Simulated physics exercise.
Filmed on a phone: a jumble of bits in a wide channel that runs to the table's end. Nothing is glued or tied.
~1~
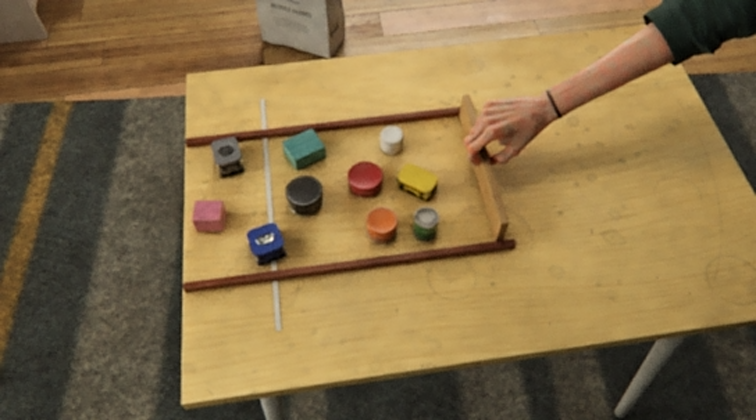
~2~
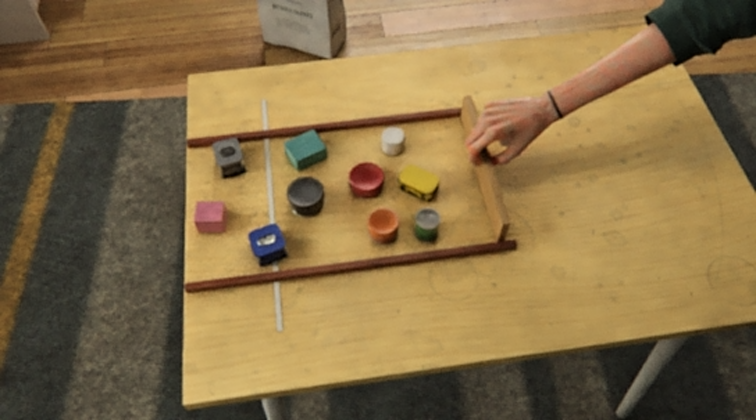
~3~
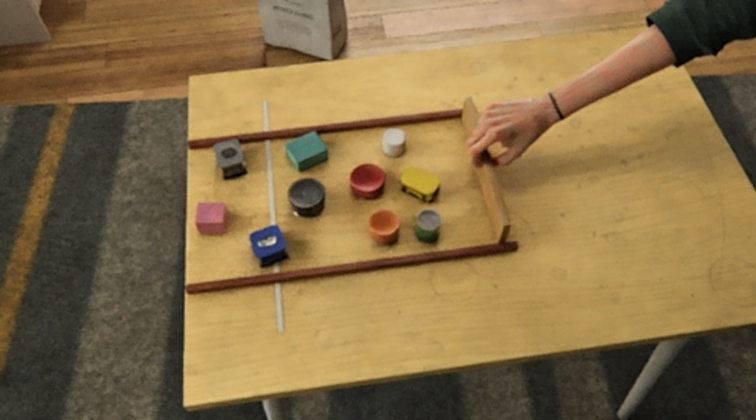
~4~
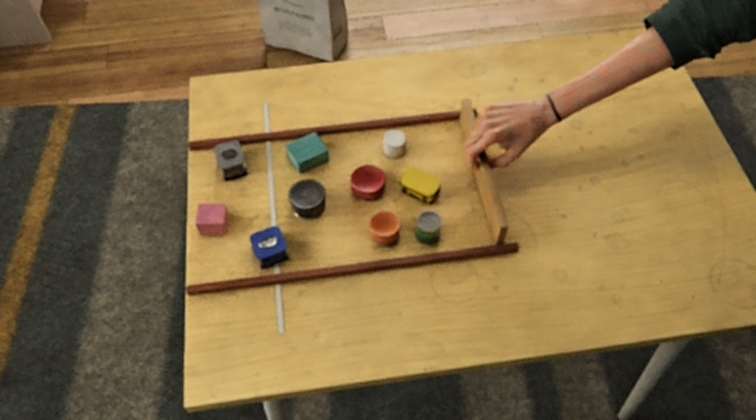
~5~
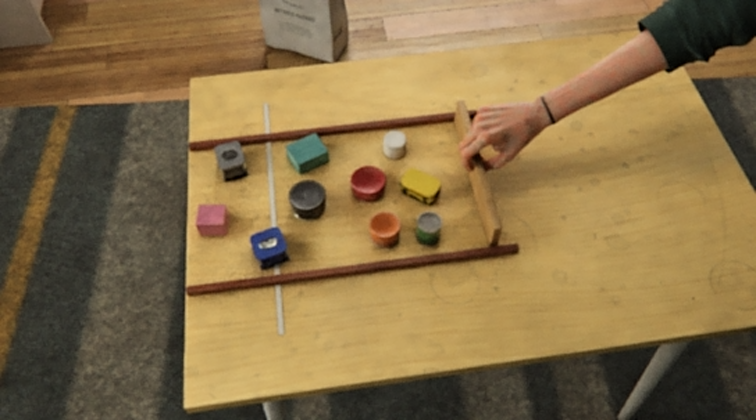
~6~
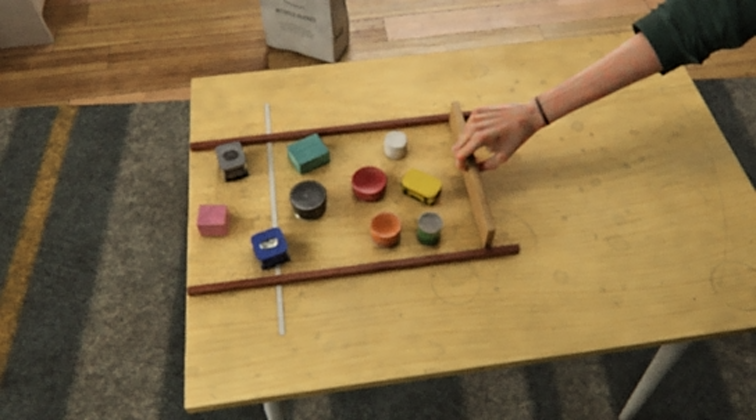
A hand in a dark green sleeve grips a wooden board, seen from above at a pale wooden table, and slides it slightly left between two dark red rails. Between them sit a grey case, pink block and blue case at left, a turquoise block, black, red and orange pots, a yellow case and small white and green-grey items. These stay put, while the view shifts barely.
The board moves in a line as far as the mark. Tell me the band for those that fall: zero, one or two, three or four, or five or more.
In the end the number that fall off is zero.
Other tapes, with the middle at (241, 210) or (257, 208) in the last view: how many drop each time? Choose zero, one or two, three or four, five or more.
For each place: One to two; either one or two.
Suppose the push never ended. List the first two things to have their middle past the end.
They are the grey case, then the pink block.
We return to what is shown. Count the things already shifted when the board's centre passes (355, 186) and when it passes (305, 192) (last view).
6 and 9.
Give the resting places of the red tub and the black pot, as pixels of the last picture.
The red tub at (251, 184), the black pot at (232, 210).
Soon after, none off yet; pink block at rest near (214, 220); grey case at rest near (232, 161); blue case at rest near (271, 248).
After that, none off yet; pink block at rest near (214, 220); grey case moving near (224, 162); blue case displaced about its own width near (248, 258).
In the end, the number that fall off is zero.
